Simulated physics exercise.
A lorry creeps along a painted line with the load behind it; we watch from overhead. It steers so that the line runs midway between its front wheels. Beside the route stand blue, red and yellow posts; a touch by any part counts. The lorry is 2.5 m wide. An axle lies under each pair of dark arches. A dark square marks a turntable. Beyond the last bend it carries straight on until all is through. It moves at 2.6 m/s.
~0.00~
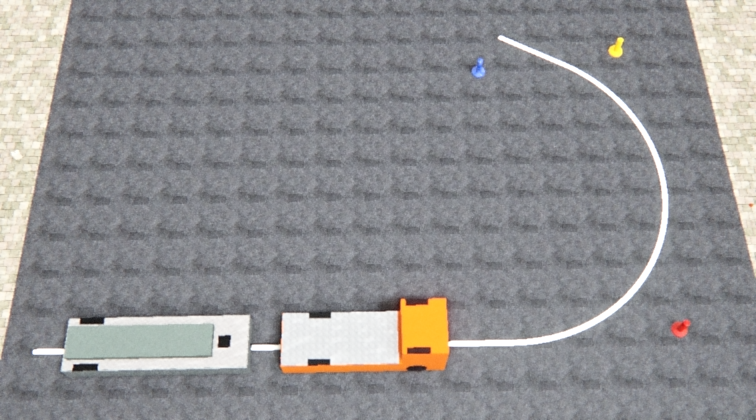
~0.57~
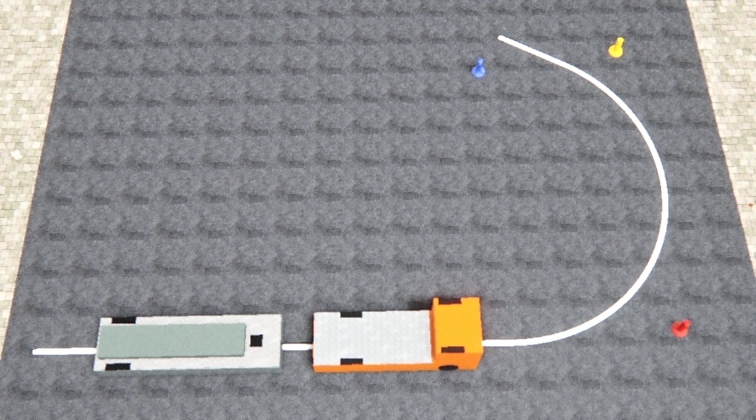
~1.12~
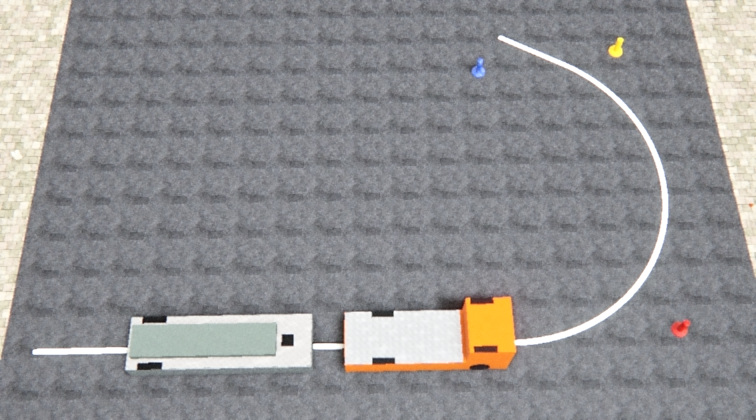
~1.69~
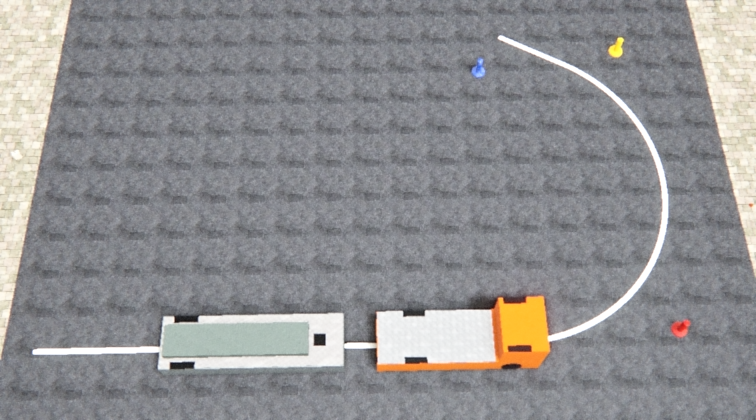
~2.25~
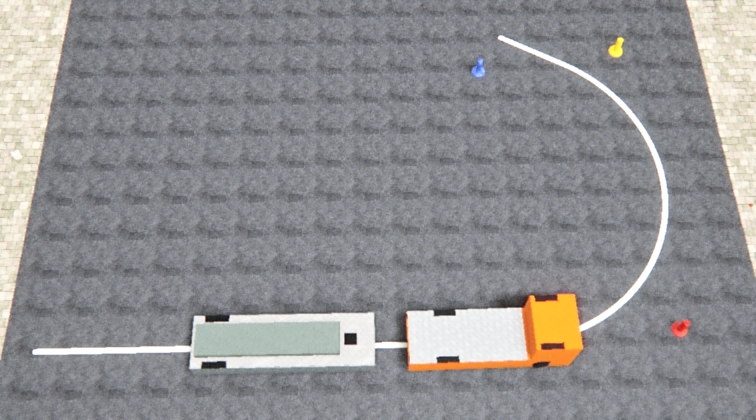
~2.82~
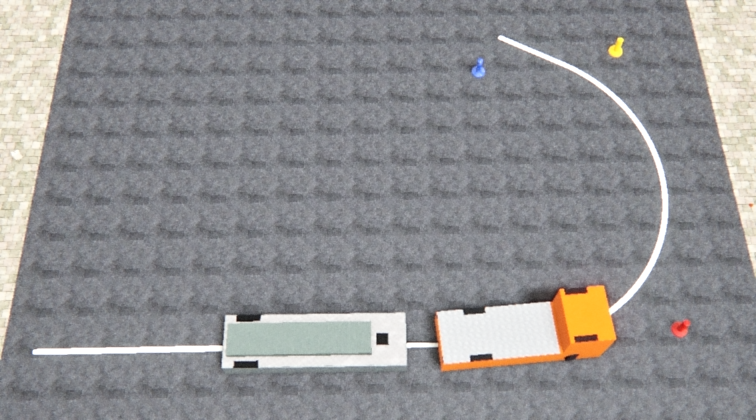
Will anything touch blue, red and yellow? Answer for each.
Blue gets knocked, red stays untouched, yellow is missed.
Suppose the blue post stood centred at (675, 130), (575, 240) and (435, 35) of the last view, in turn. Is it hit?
First hit, second struck, third struck.
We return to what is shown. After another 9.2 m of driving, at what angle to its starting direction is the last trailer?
Some 5°.
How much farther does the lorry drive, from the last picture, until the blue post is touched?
About 34.5 m.
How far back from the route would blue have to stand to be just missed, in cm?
About: Blue 40.
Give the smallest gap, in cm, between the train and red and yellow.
Red 70, yellow 40.
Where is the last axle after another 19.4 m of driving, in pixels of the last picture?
Near (572, 270).
After 4.2 s, the last axle is at (322, 340) of the last picture, 5 cm off the line; red has been passed with 75 cm to spare.
After 9.7 s, the last axle is at (559, 283) of the last picture, 215 cm off the line; yellow has been passed with 35 cm to spare.
After 16.2 s, the last axle is at (545, 89) of the last picture, 290 cm off the line; the trailer has hit blue.
After 18.8 s, the last axle is at (454, 20) of the last picture, 110 cm off the line; 1 of 3 struck in all.
